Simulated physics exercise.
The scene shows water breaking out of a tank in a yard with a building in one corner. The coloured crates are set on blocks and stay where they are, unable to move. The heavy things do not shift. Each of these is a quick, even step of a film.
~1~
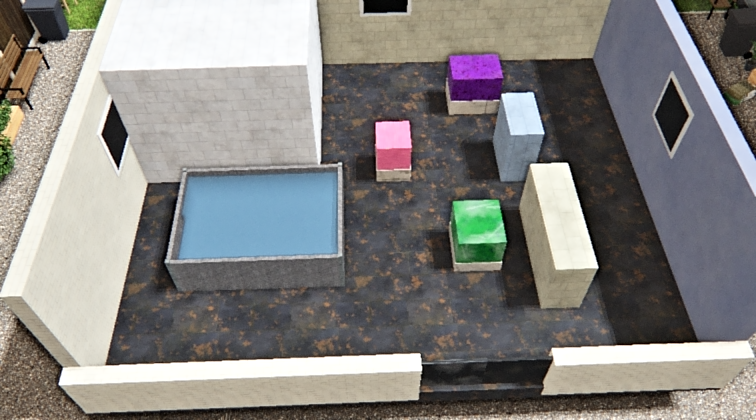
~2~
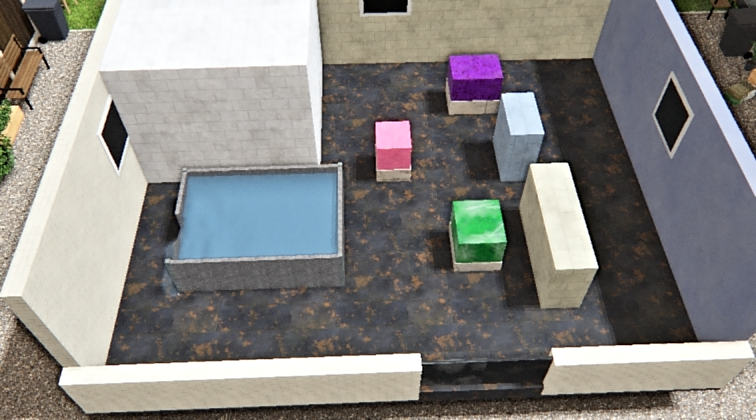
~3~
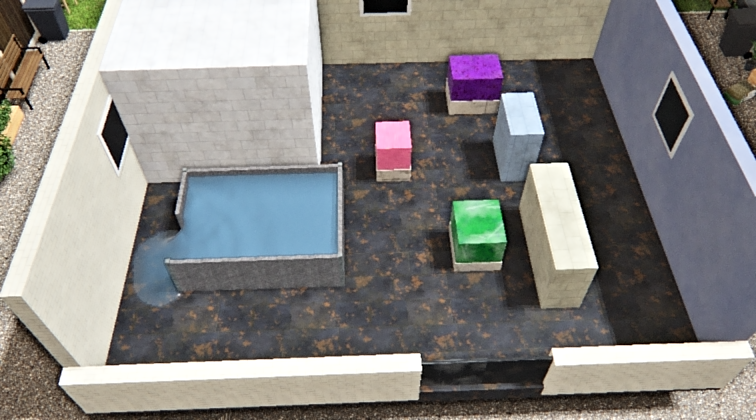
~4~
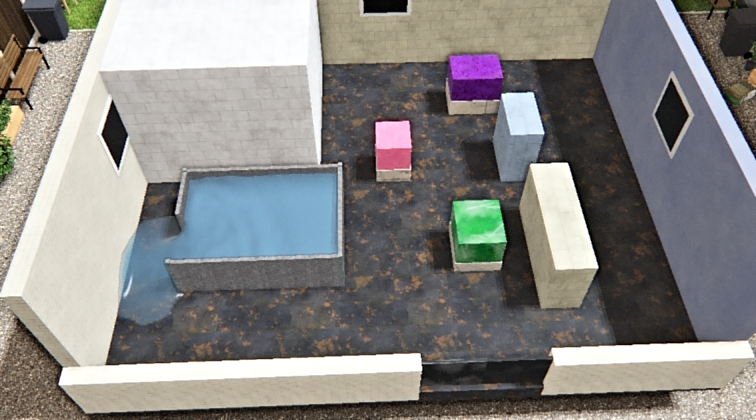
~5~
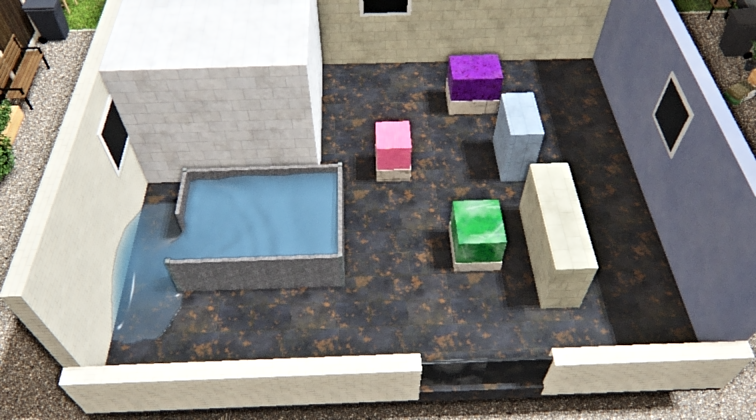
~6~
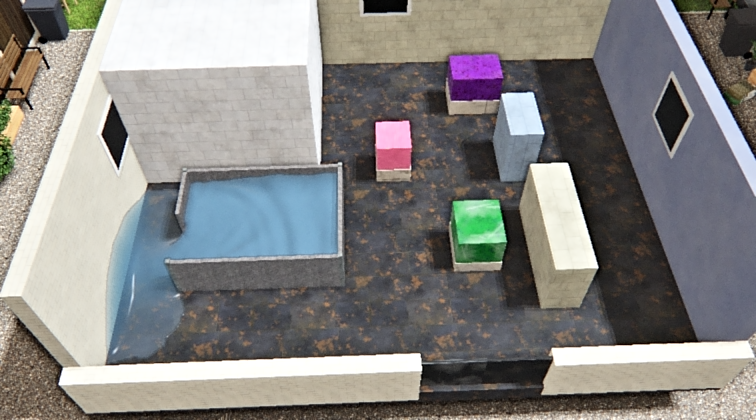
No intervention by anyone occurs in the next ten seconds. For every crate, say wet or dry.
In the end the purple crate has a tall enough plinth. The green crate has a tall enough plinth. The pink crate has a tall enough plinth.
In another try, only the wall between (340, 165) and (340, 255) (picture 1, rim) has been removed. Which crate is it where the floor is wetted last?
My pick is the purple one.
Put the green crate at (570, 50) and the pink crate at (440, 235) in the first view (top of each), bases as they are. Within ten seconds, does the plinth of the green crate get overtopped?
The green is untouched.
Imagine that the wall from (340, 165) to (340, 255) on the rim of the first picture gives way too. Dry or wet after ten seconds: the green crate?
Green: Reached.
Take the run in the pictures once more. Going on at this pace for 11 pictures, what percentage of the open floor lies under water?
That works out at 20 %.
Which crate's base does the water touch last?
My pick is the purple-painted one.
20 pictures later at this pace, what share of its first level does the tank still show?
My best guess is about 48 per cent.
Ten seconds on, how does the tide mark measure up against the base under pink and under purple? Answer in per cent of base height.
The first reaches around 70 in a hundred, the second around 30.
A moment on, water covers 10 % of the floor; the purple crate not reached, the green crate not reached, the pink crate not reached.
Next, water covers 20 % of the floor; the purple crate not reached, the green crate not reached, the pink crate not reached.
Then, water covers 45 % of the floor; the purple crate not reached, the green crate water round its plinth, the pink crate water round its plinth.
Later, water covers 70 % of the floor; the purple crate water round its plinth, the green crate water round its plinth, the pink crate water round its plinth.
In the end, water covers 100 % of the floor; the purple crate stayed above the water, the green crate stayed above the water, the pink crate stayed above the water.
